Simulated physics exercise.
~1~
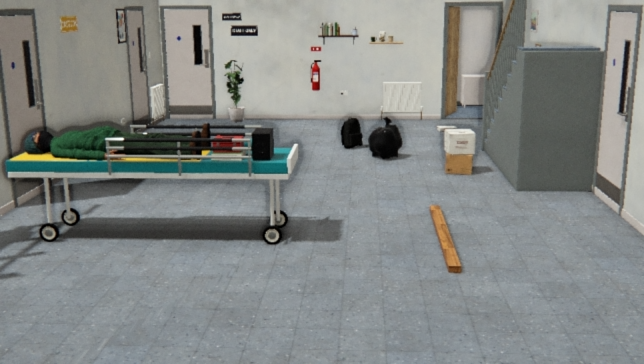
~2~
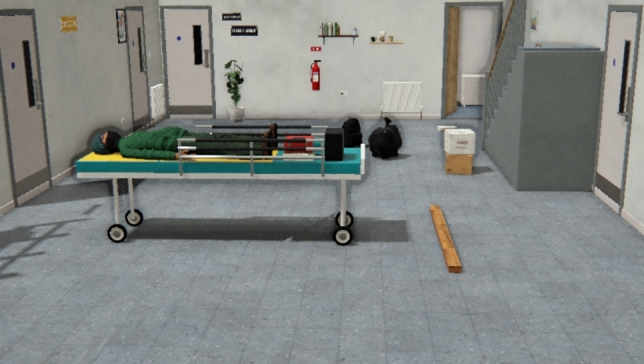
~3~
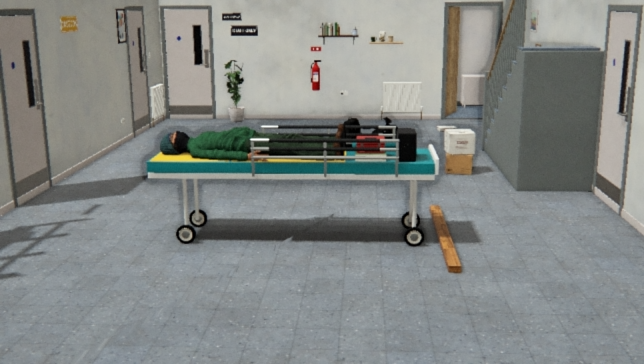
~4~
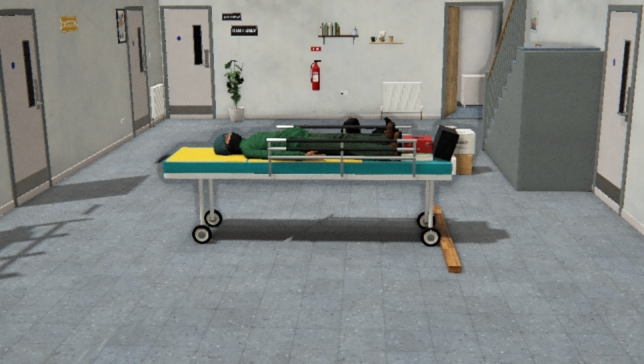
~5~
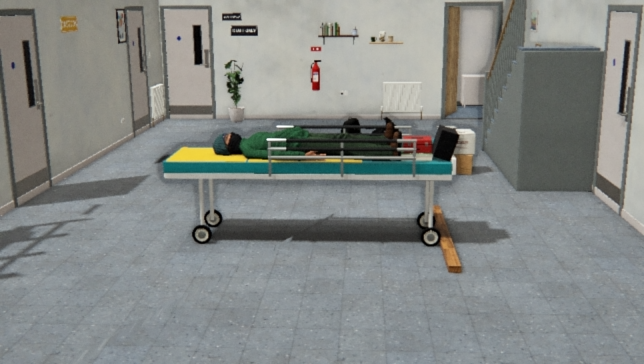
The clip shows a wheeled stretcher carrying a limp person in green and several items rolling right across a tiled room until it stops at a raised wooden sill, where the load shifts towards the foot end and the black monitor leans but stays aboard.
